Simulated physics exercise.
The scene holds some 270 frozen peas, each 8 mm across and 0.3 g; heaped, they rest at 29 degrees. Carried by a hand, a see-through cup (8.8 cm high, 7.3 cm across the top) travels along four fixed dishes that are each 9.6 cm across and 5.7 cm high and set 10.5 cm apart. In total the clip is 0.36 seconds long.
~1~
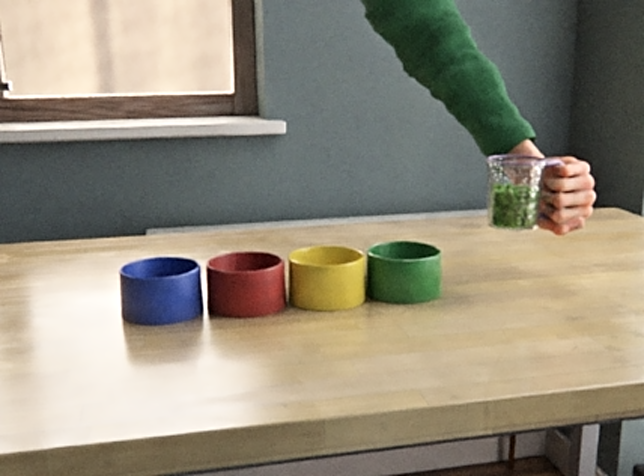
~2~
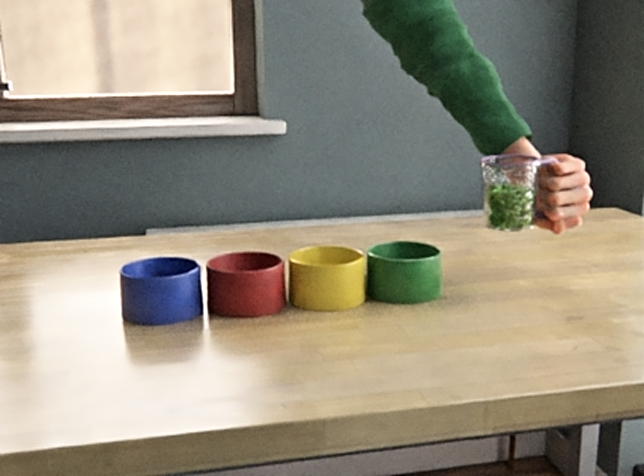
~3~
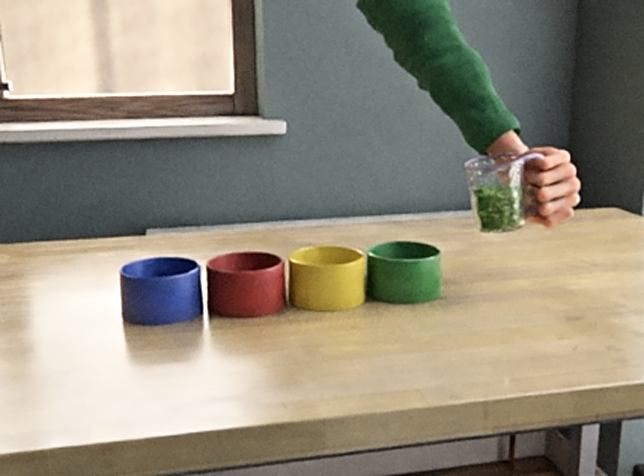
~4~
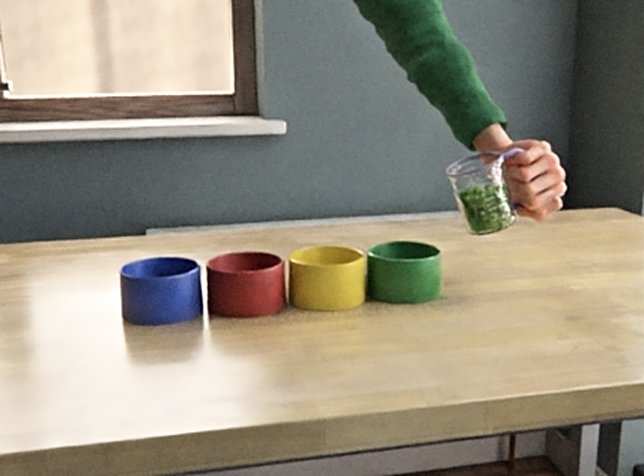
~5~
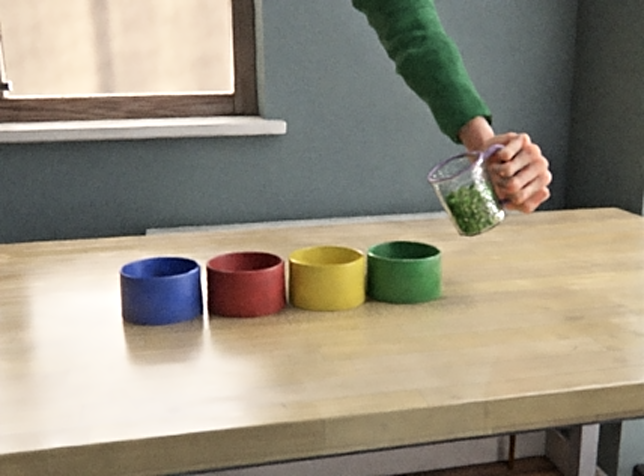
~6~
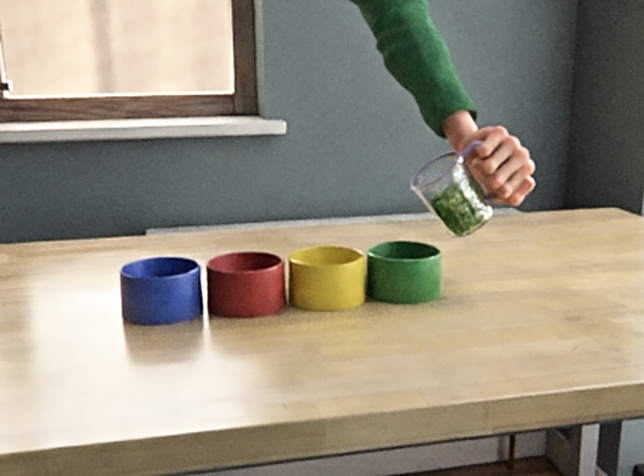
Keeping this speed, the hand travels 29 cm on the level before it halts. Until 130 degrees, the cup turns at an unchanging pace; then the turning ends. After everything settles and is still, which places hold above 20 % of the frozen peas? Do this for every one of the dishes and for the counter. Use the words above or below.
Red dish - above; blue dish - below; green dish - below; yellow dish - below; counter - below.
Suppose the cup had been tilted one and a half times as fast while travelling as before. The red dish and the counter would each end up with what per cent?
In that case I'd put red at 0 and the counter at 0.
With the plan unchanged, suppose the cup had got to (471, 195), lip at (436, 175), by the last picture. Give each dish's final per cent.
You'd end up with red at 100, blue at 0, green at 0 and yellow at 0.
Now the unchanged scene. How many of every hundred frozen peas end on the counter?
Around 10 percent, I'd guess.
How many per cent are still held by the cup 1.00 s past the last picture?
About 0 percent of the load.
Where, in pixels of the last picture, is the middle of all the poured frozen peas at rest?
I'd say roughly (246, 292).
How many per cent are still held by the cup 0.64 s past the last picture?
Around 85 percent.
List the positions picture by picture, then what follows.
In the first frame, cup at (514, 193), tilt 0 degrees, lip at (490, 161), moved 0.0 cm; middle of the pieces at (512, 205); green dish at (404, 251); yellow dish at (326, 256); red dish at (245, 262); blue dish at (160, 267).
In the second frame, cup at (510, 193), tilt 3 degrees, lip at (484, 163), moved 0.6 cm; middle of the pieces at (508, 205).
In the third frame, cup at (497, 194), tilt 10 degrees, lip at (468, 168), moved 2.4 cm; middle of the pieces at (497, 206).
In the fourth frame, cup at (483, 194), tilt 19 degrees, lip at (449, 174), moved 4.5 cm; middle of the pieces at (484, 207).
In the fifth frame, cup at (468, 195), tilt 28 degrees, lip at (431, 180), moved 6.6 cm; middle of the pieces at (471, 207).
In the sixth frame, cup at (453, 196), tilt 36 degrees, lip at (414, 187), moved 8.7 cm; middle of the pieces at (458, 207); green dish at (404, 251); yellow dish at (326, 256); red dish at (245, 262); blue dish at (160, 267).
Then, 0.39 s after the last picture, tilt 82 degrees; cup holds 100 %.
Then, 0.64 s after the last picture, tilt 112 degrees; cup holds 85 %, red 5 %, yellow 5 %.
Then, 1.00 s after the last picture, tilt 130 degrees; cup holds 0 %, red 85 %, yellow 5 %.
In the end, red 85 %, blue 0 %, green 0 %, yellow 5 %, counter 10 %.
